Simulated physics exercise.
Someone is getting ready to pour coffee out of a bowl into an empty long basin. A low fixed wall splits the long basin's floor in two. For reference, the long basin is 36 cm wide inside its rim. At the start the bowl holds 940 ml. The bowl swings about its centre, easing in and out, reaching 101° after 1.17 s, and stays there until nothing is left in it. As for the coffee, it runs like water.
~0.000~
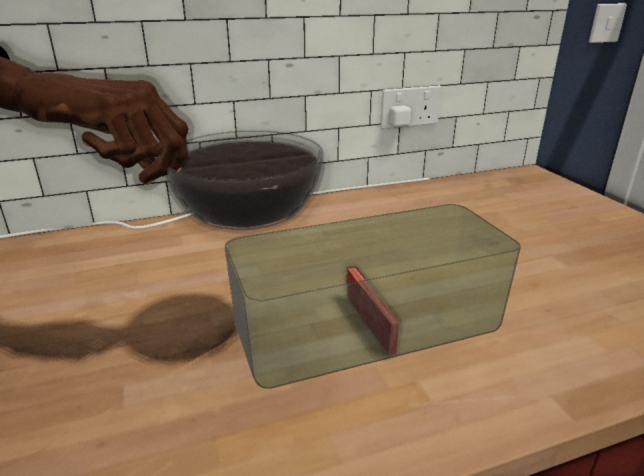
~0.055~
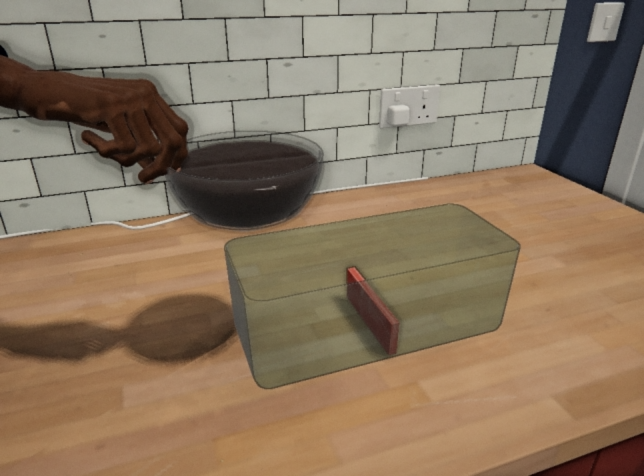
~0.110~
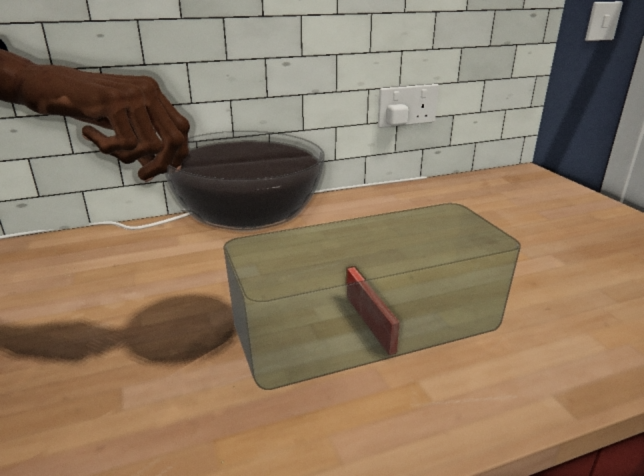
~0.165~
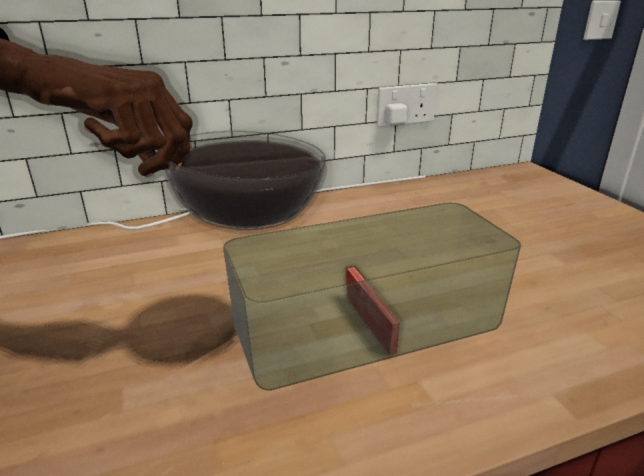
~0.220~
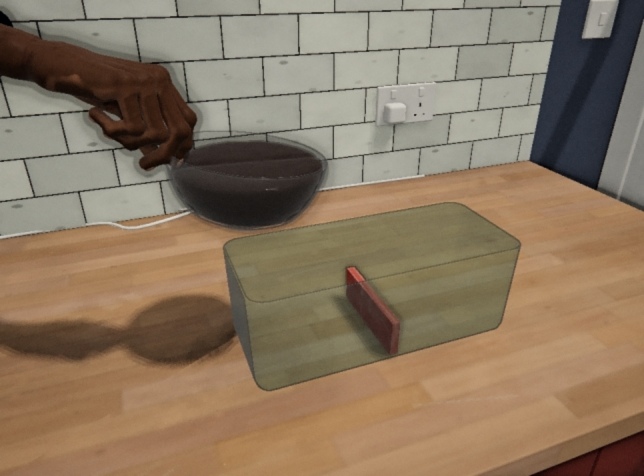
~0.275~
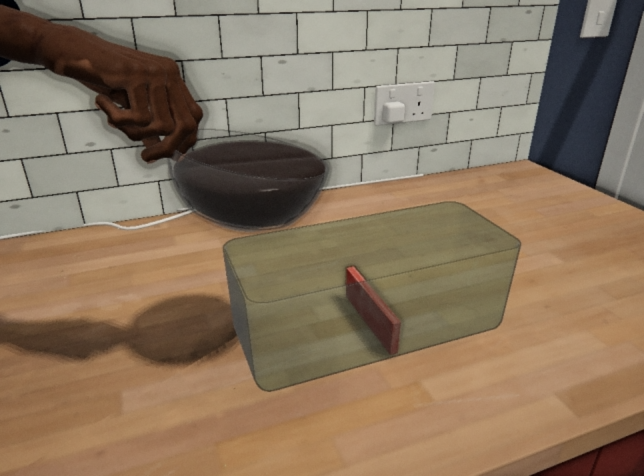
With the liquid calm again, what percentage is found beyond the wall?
Beyond the wall there is roughly 34 percent.
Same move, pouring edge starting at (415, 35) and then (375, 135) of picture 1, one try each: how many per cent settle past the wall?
It comes to 90 per cent, and then 90 per cent.
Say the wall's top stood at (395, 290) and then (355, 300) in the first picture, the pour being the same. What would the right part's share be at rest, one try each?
Try 1: 5 %; try 2: 60 %.
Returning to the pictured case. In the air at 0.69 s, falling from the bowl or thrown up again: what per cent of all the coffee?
Near 28 per cent of it all.
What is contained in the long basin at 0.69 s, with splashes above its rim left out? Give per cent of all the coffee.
Close to 32 in a hundred.
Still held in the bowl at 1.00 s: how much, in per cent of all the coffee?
2 per cent or so.
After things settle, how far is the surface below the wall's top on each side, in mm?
Roughly 26 mm on the left side and roughly 38 mm on the right.
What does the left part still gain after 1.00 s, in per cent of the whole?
It comes to some 4 per cent.
Then, 0.69 s in, the tilt is 65° and 40 per cent is still to pour, 17 is left of the wall and 15 right of it.
Then, 1.00 s in, the tilt is 96° and 2 per cent is still to pour, 61 is left of the wall and 34 right of it.
Then, 1.32 s in, the tilt is 101° and 0 per cent is still to pour, 65 is left of the wall and 34 right of it.
Then, 1.67 s in, the tilt is 101° and 0 per cent is still to pour, 65 is left of the wall and 34 right of it.
Finally, 65 per cent lies left of the wall, 34 right of it and 1 outside.
